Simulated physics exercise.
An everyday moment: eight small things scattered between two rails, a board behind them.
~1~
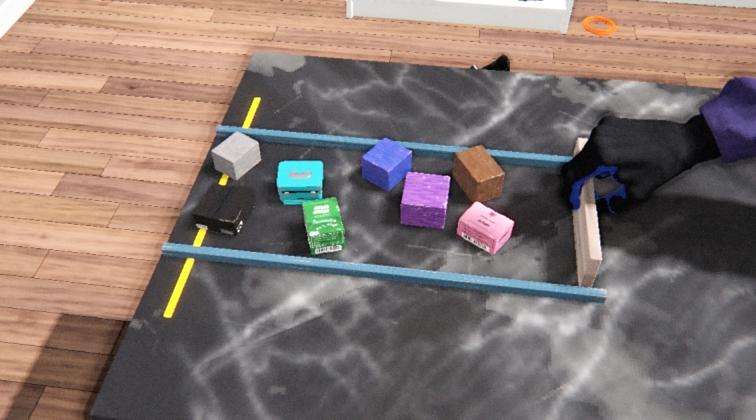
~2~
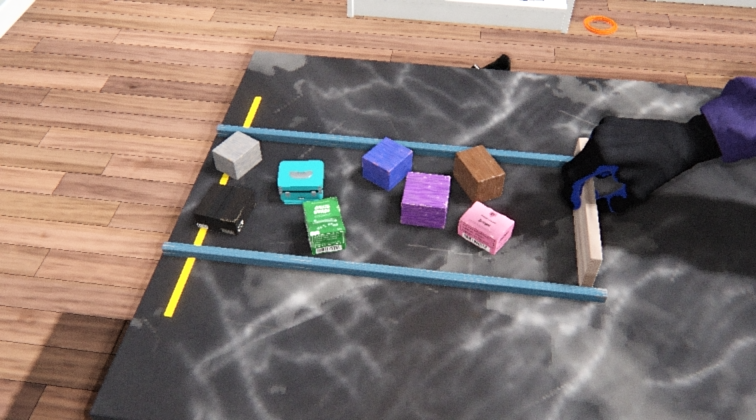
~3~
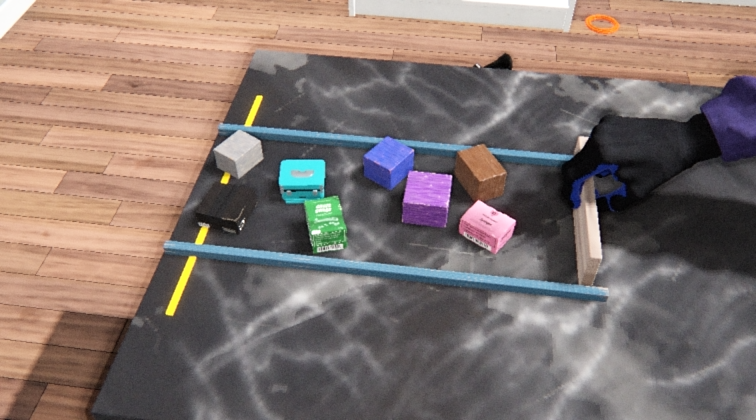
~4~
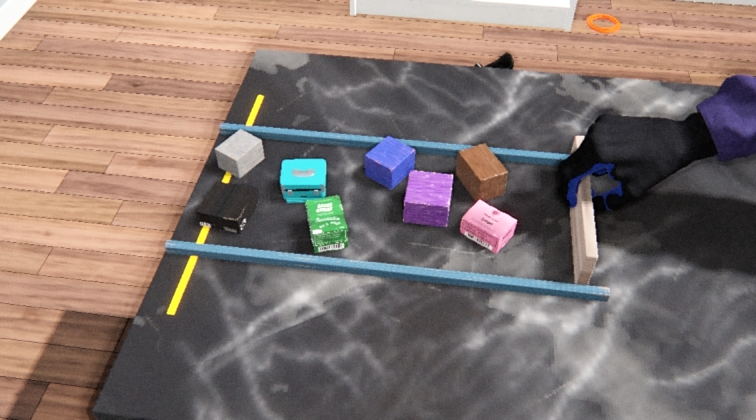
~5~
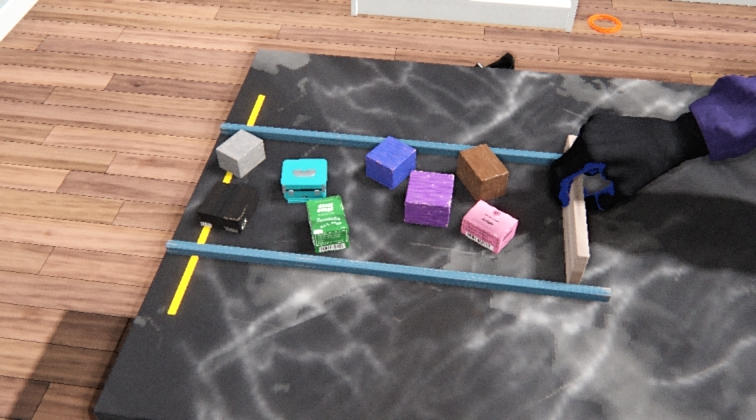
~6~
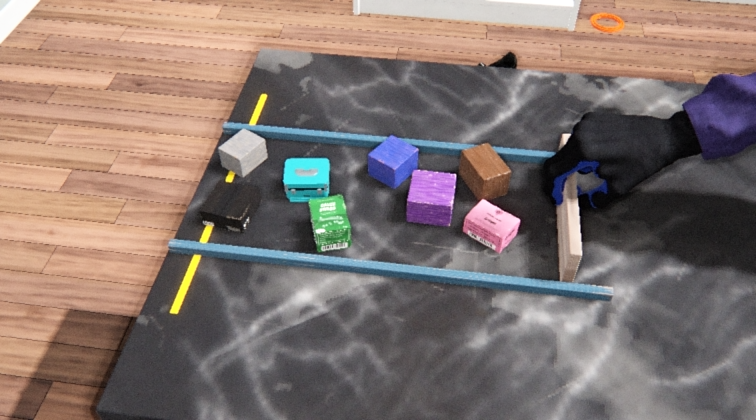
A gloved hand holds a board still, then slides it slightly left toward the scattered blocks.
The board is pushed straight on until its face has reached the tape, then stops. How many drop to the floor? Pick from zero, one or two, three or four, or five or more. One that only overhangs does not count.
As it turns out, the number that fall off is five or more.
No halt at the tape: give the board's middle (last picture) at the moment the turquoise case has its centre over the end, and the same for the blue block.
About (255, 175), and (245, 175) for the other.
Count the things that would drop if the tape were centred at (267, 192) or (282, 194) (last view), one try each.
Try by try, 2 and 1.
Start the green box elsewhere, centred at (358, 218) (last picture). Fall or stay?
From there it comes down.
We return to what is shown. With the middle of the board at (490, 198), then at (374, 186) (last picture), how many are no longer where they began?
At the one place 3, at the other 6.
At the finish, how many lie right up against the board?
That makes 3.
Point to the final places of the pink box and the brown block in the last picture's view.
About (188, 216), and the other about (223, 143).
Early on, none off yet; grey block at rest near (243, 153); black box at rest near (231, 206); turquoise case at rest near (308, 180).
A while later, none off yet; grey block at rest near (243, 153); black box travelled a little near (218, 212); turquoise case travelled about its own width near (259, 185).
Finally, the number that fall off is five or more; lost, blue block, green box, turquoise case, black box and grey block.
